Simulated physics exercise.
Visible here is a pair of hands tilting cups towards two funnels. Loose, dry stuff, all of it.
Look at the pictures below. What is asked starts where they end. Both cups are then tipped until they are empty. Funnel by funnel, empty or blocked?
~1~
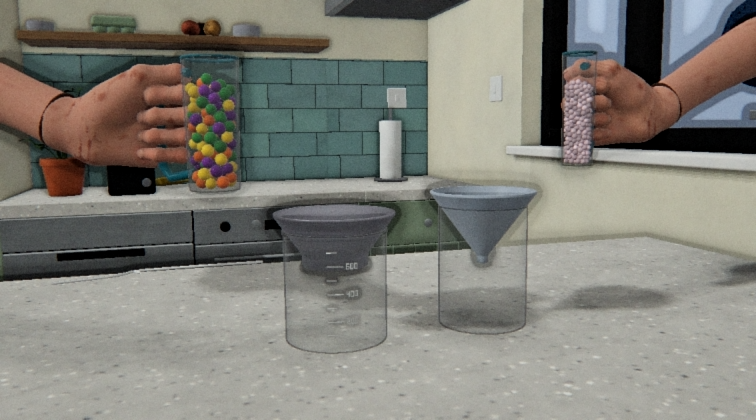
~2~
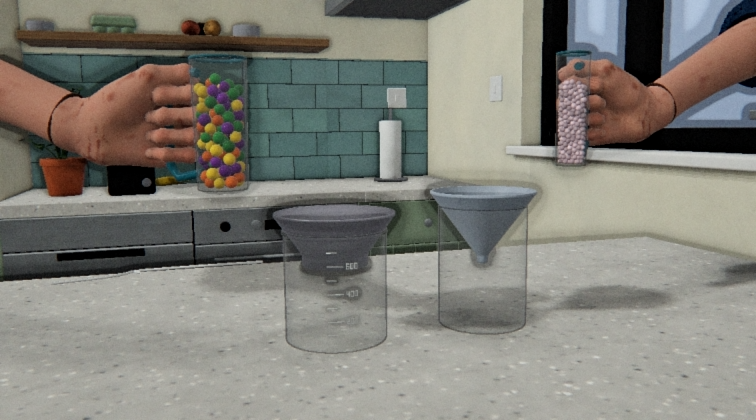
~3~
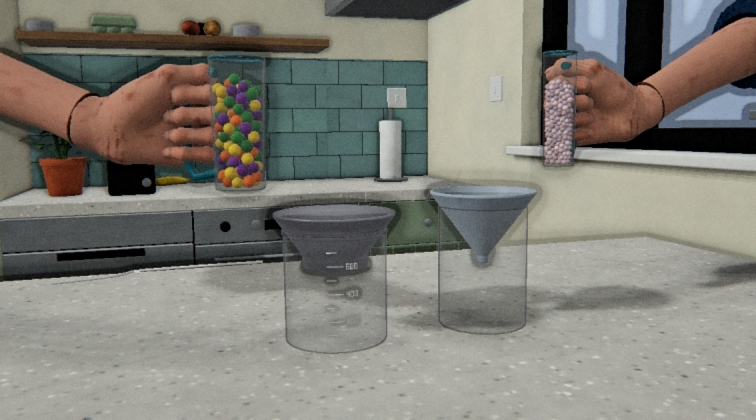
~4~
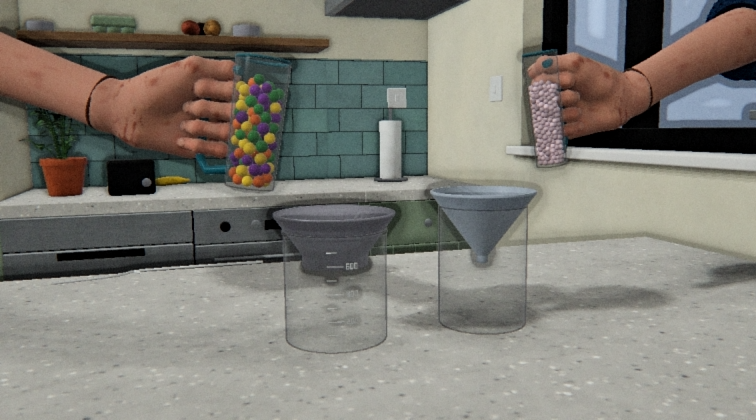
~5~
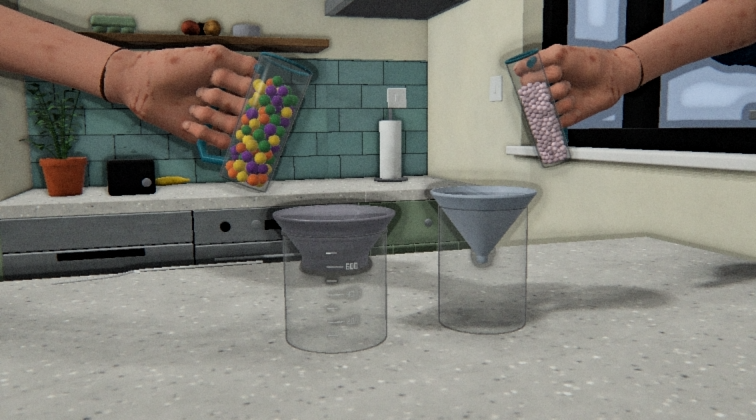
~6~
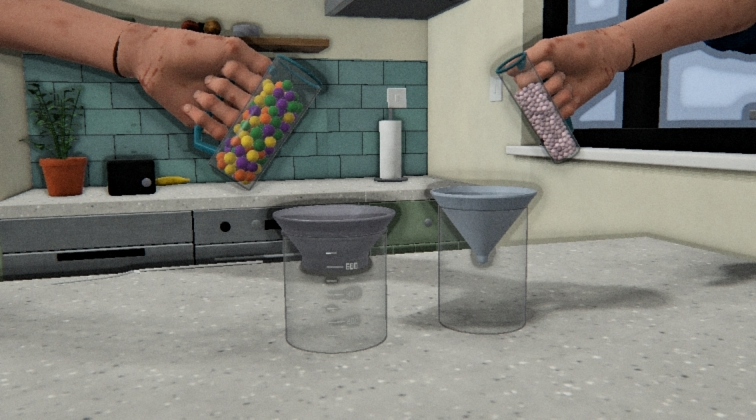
Left: Empty; right: Blocked.
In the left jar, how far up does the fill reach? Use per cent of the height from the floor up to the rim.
Level: Near 20 per cent.
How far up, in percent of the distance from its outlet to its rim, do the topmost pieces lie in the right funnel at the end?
Pretty much 70 in a hundred, give or take.
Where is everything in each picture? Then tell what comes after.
In the first picture, left funnel at (335, 222), outlet at (335, 264), about 6 pieces wide; left cup at (212, 125), holding glass marbles; right funnel at (483, 200), outlet at (482, 262), under two pieces wide; right cup at (578, 110), holding sugar pearls.
In the second picture, left cup at (221, 125), upright; right cup at (572, 110), upright.
In the third picture, left cup at (239, 124), upright; right cup at (559, 110), upright.
In the fourth picture, left cup at (257, 124), tipped 8°; right cup at (546, 110), tipped 8°.
In the fifth picture, left cup at (265, 124), tipped 22°; right cup at (539, 110), tipped 22°.
In the sixth picture, left funnel at (335, 222), outlet at (335, 264); left cup at (265, 124), tipped 35°; right funnel at (483, 200), outlet at (482, 262); right cup at (539, 110), tipped 35°.
Then, 0.24 s past the last view, left, all still in the cup; right, all still in the cup.
Then, 0.54 s past the last view, left, all still in the cup; right, all still in the cup.
Then, 0.87 s past the last view, left, about two thirds still in the cup, about a quarter in or over the funnel, a small part down in the jar; right, most still in the cup, a small part in or over the funnel.
Finally, left, all down in the jar; right, nearly all stuck in the funnel, a stray few down in the jar.
